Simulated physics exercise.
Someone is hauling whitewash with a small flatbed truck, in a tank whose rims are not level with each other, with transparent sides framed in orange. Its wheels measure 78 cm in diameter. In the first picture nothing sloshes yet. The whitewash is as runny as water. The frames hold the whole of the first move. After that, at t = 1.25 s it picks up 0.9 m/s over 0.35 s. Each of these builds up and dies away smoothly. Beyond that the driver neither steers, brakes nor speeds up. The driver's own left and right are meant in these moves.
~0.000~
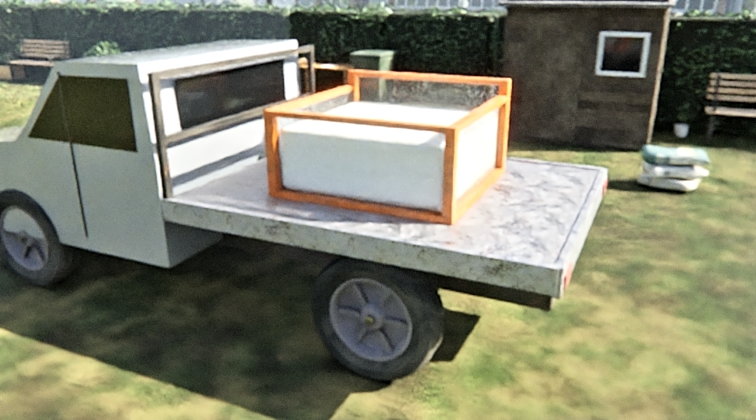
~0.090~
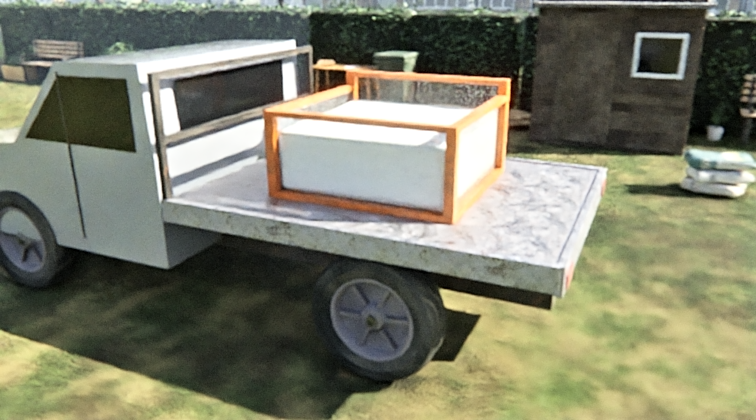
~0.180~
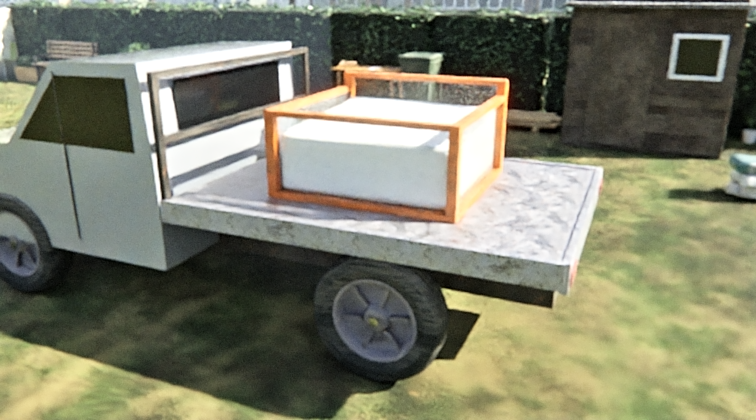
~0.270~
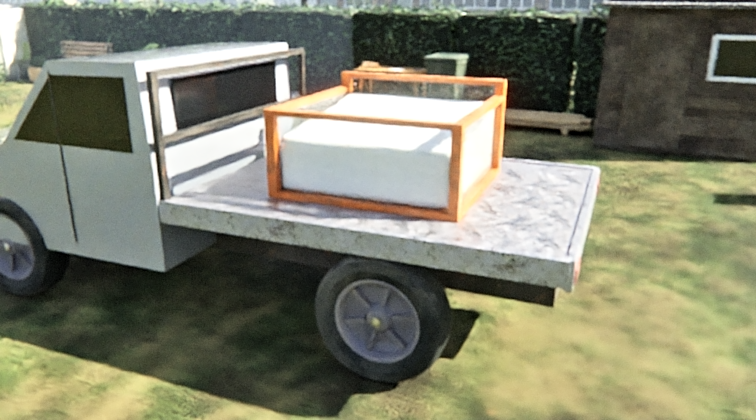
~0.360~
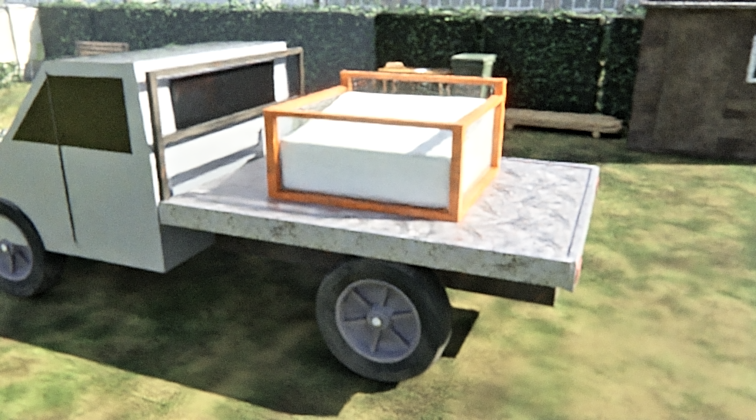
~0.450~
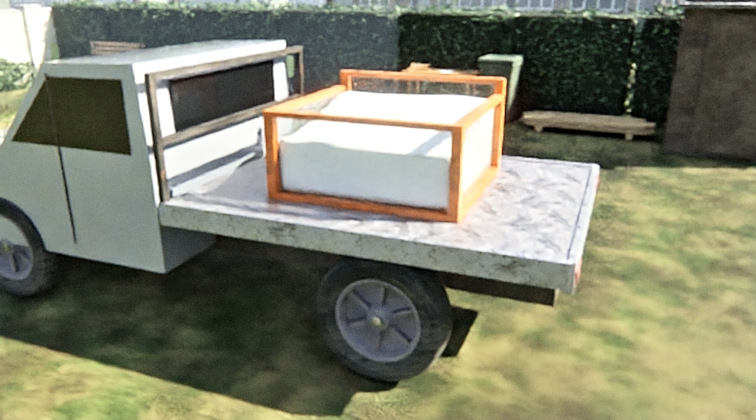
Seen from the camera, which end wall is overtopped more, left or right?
More leaves at the right one.
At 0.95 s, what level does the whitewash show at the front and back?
About 40 cm in front and 38 cm behind.
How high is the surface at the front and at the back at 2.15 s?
About 44 cm in front and 36 cm behind.
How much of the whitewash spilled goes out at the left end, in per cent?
Some 20 per cent of it.
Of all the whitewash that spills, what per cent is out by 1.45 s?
Some 0 per cent by then.
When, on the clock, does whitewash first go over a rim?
At about 2.0 s.
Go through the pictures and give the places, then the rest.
In the first picture, the surface is at (299, 126) by the front wall; at (438, 140) by the back wall; it shows no tilt against the walls; the front is on the left, levels are read along the near wall; built up higher, the far side; a wheel hub at (366, 324).
In the second picture, the surface is at (299, 128) by the front wall; at (439, 140) by the back wall; it shows no tilt against the walls.
In the third picture, the surface is at (299, 132) by the front wall; at (440, 143) by the back wall; it climbs 4° towards the far side.
In the fourth picture, the surface is at (299, 131) by the front wall; at (442, 146) by the back wall; it climbs 7° towards the far side.
In the fifth picture, the surface is at (299, 134) by the front wall; at (442, 148) by the back wall; it climbs 9° towards the far side.
In the sixth picture, the surface is at (299, 135) by the front wall; at (442, 149) by the back wall; it climbs 9° towards the far side; a wheel hub at (374, 325).
By 0.95 s the surface is 40 cm up at the front and 39 cm at the back; nothing has left.
By 1.45 s the surface is 33 cm up at the front and 44 cm at the back; nothing has left.
By 2.15 s the surface is 45 cm up at the front and 36 cm at the back; 1 per cent is out, over the right end.
By 4.59 s 4 per cent is out, over the right end, a little elsewhere; the left end has passed 1 per cent and the right end 3.
